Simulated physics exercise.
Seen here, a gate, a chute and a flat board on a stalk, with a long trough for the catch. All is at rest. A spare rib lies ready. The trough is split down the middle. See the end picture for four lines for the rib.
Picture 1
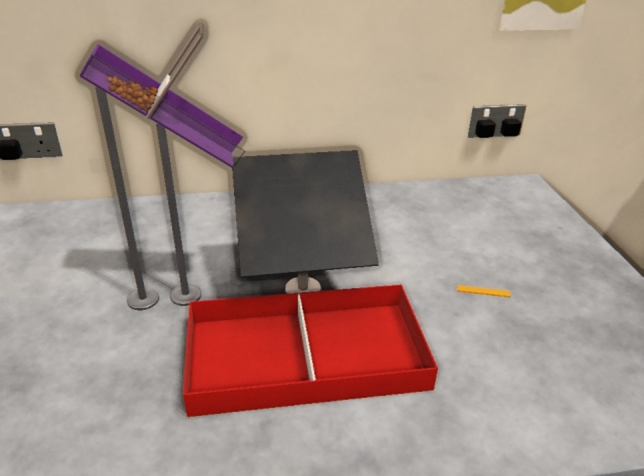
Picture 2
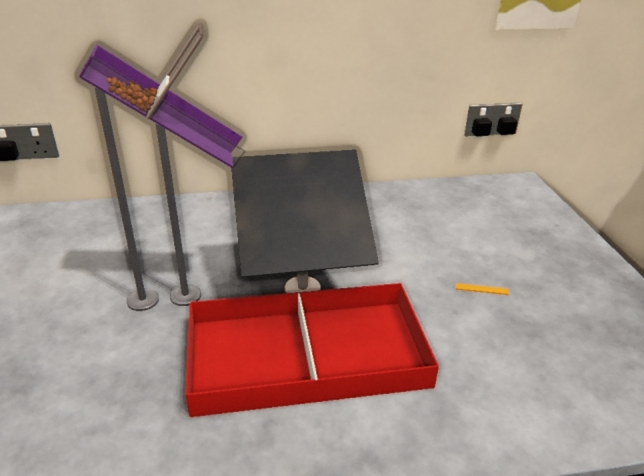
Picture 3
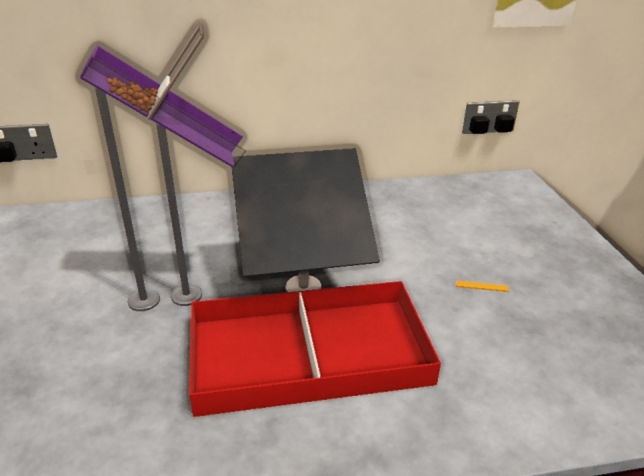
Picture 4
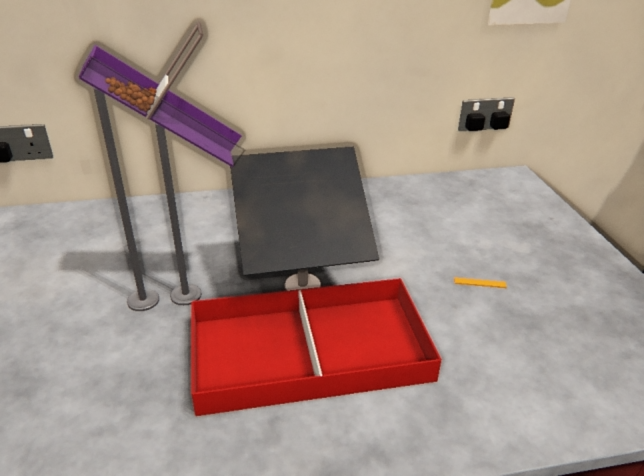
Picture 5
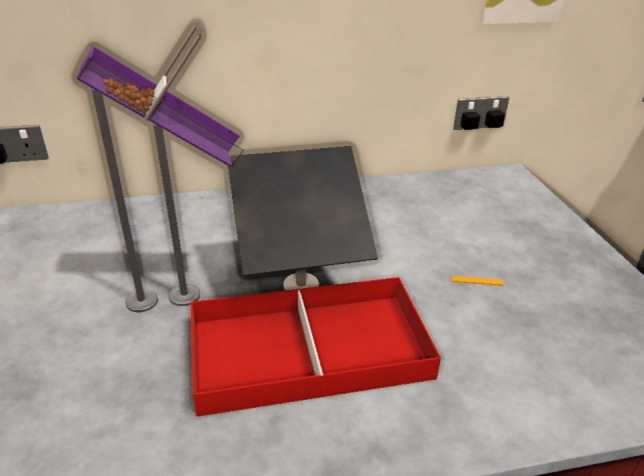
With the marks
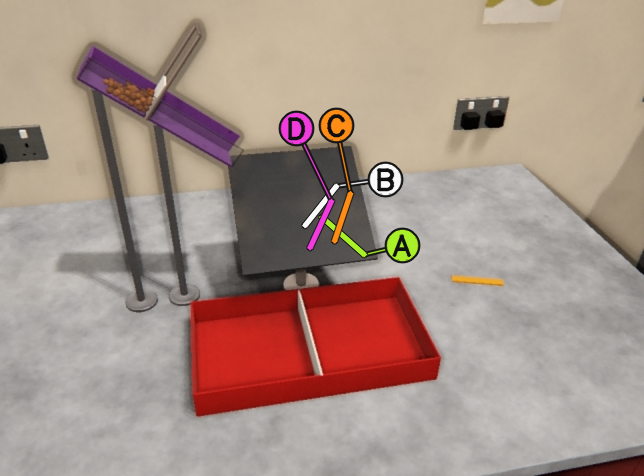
At the start, a sloping purple chute on two thin stands holds small brown balls behind a gate, above a tilted dark board and a red trough split by a pale divider. The view then drifts very slightly, shifting the wall sockets and orange stick a little, while the balls and equipment stay still.
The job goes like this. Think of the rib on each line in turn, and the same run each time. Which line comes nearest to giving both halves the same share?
B works best here.
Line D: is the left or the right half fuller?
More lands on the left.
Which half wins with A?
More lands on the right.
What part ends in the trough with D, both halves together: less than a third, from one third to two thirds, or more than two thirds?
Line D gives more than two thirds.
On the marked copy, line A from (321, 217) to (364, 254); line B from (336, 186) to (305, 225); line C from (350, 193) to (334, 240); line D from (331, 201) to (310, 247).
Choosing A, of what is caught, a small part in the left half, nearly all in the right.
Choosing B, of what is caught, about two thirds in the left half, about a third in the right.
Choosing C, of what is caught, a small part in the left half, nearly all in the right.
Choosing D, of what is caught, most in the left half, about a quarter in the right.
